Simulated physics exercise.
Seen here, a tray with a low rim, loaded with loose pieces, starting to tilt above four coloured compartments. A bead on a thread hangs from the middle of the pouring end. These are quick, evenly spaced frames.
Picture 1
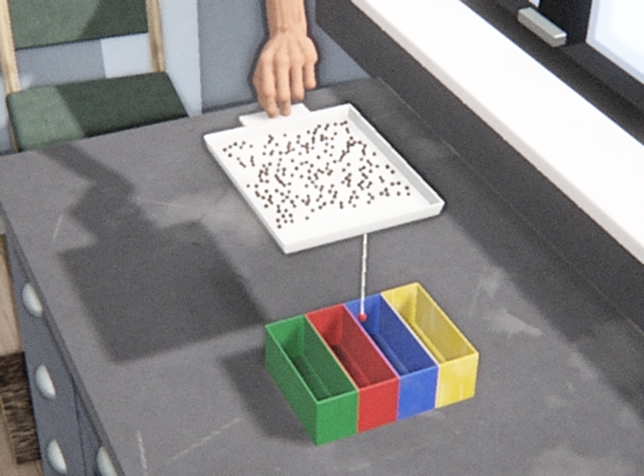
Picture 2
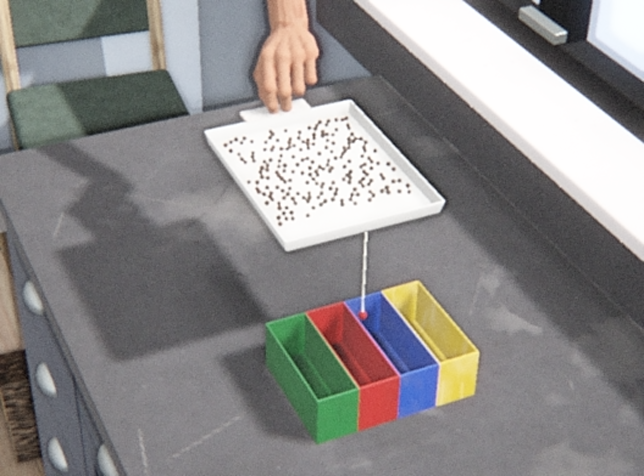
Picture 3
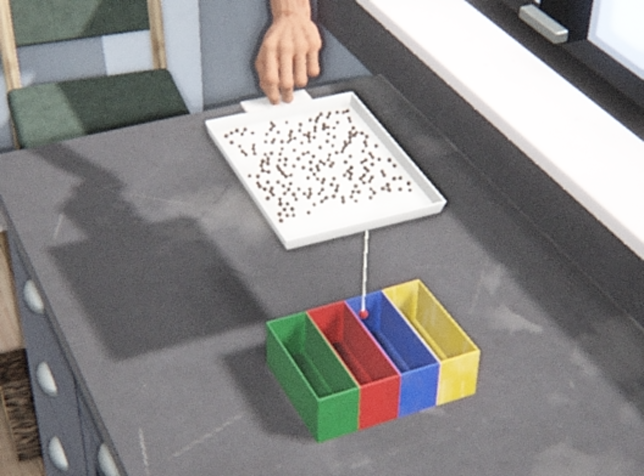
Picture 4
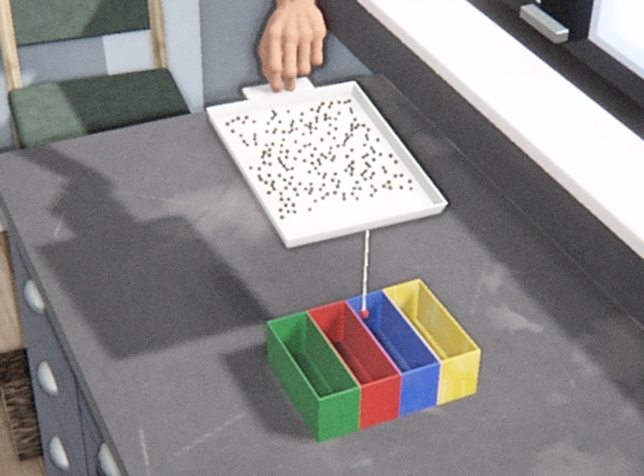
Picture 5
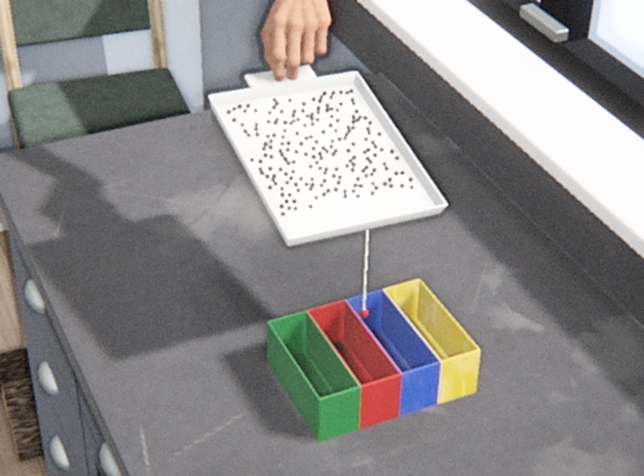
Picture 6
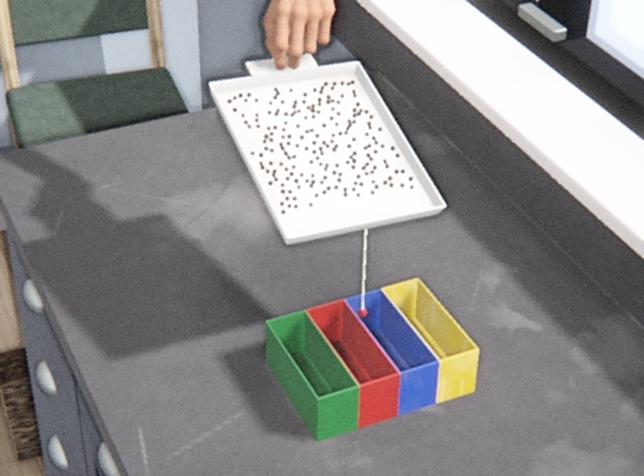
A hand gradually raising the far end of a white tray of small brown berries above green, red, blue and yellow compartments.
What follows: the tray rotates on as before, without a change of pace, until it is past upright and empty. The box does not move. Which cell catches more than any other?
It favours the yellow compartment.
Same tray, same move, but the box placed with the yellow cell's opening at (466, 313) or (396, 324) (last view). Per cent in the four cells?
Near 90 % and 50 %.
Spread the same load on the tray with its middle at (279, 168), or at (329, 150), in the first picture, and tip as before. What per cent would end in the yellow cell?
In turn 40 and 60 in a hundred.
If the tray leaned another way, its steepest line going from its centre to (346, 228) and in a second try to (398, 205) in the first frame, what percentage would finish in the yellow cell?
In turn 0 and 80 in a hundred.
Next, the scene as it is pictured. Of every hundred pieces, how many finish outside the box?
Roughly 10 in a hundred.
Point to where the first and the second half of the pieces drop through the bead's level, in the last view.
The first part at (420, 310); the rest at (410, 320).
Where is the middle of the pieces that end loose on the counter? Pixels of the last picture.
Near (485, 363).
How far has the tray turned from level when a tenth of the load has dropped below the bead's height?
Around 65° of tilt.
Soon, tray tipped steeply; most on the tray; a stray few in the blue cell; a small part falling or outside the box.
A while on, tray tipped right over; most on the tray; a small part in the yellow cell; a small part in the blue cell; a stray few in the red cell; a small part falling or outside the box.
Towards the end, tray tipped past a quarter turn; about half in the yellow cell; about a third in the blue cell; a small part in the red cell; a small part falling or outside the box.
Finally, tray tipped past a quarter turn; about half in the yellow cell; about a third in the blue cell; a small part in the red cell; none in the green cell; a small part outside the box.
